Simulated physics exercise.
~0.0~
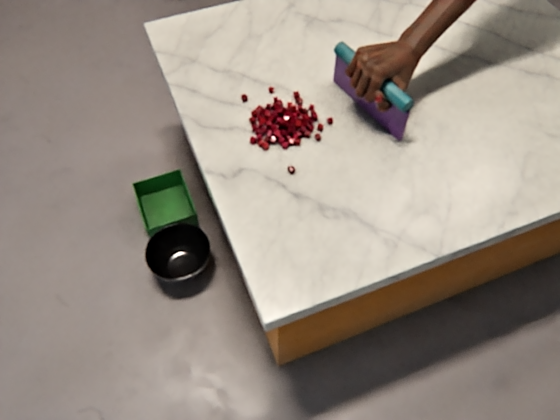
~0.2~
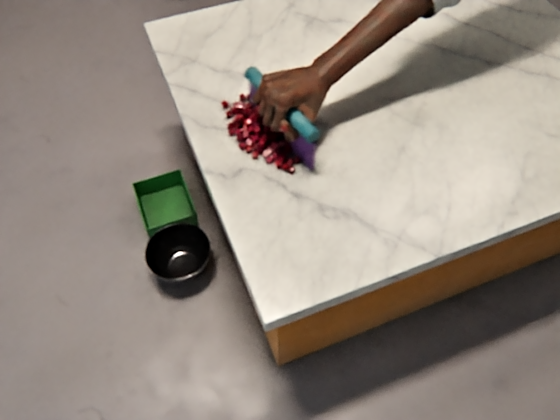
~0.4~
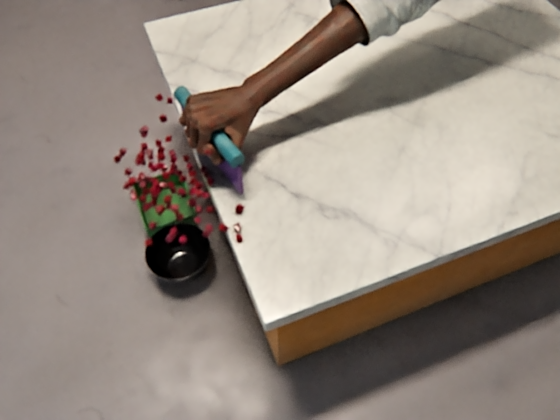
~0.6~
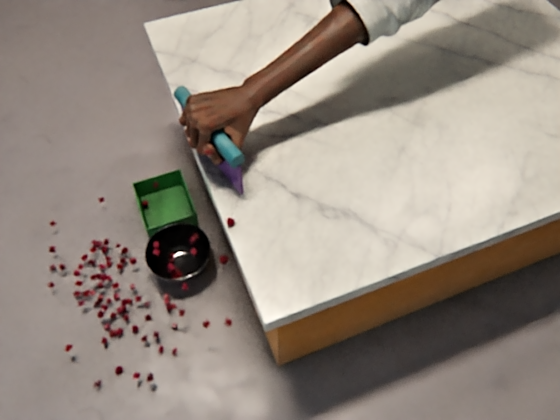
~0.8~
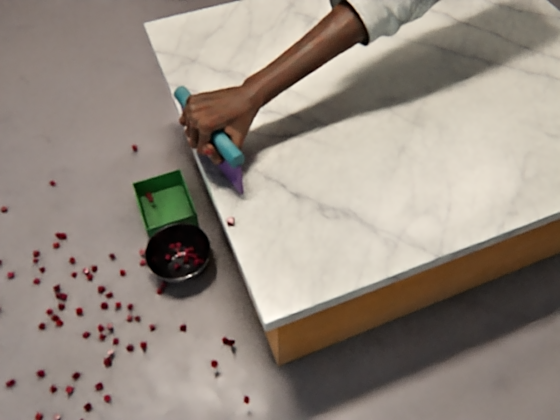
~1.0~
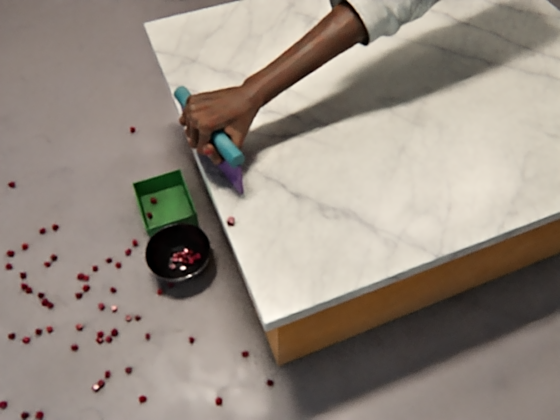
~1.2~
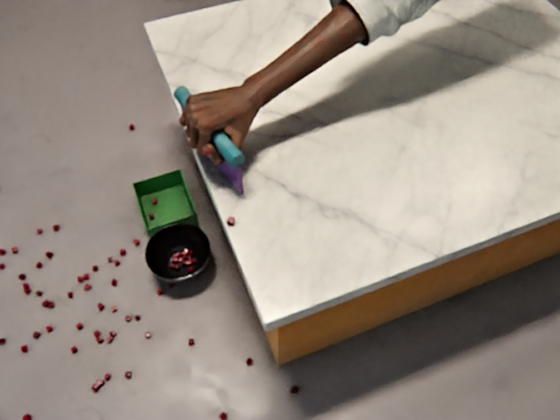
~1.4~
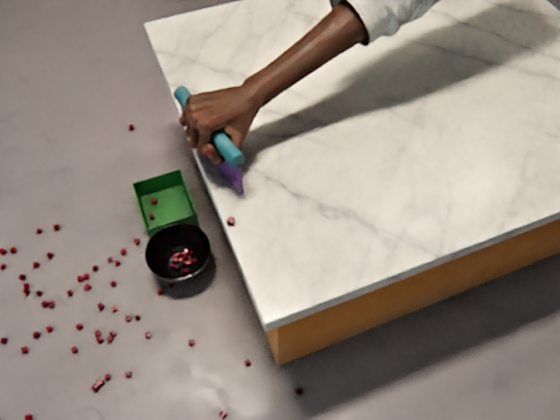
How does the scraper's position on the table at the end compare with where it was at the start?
At the start the scraper is well in from the left edge, to the right of the red pile. At the end it is farther left and a little lower in view, held at the table's left edge near the green tin and black bowl.
In the video, a hand pushes a pile of small red cubes left across a marble-topped table with a scraper and stops at the edge, sending them over. Most scatter across the floor, while some land in the black bowl beside a green tin.
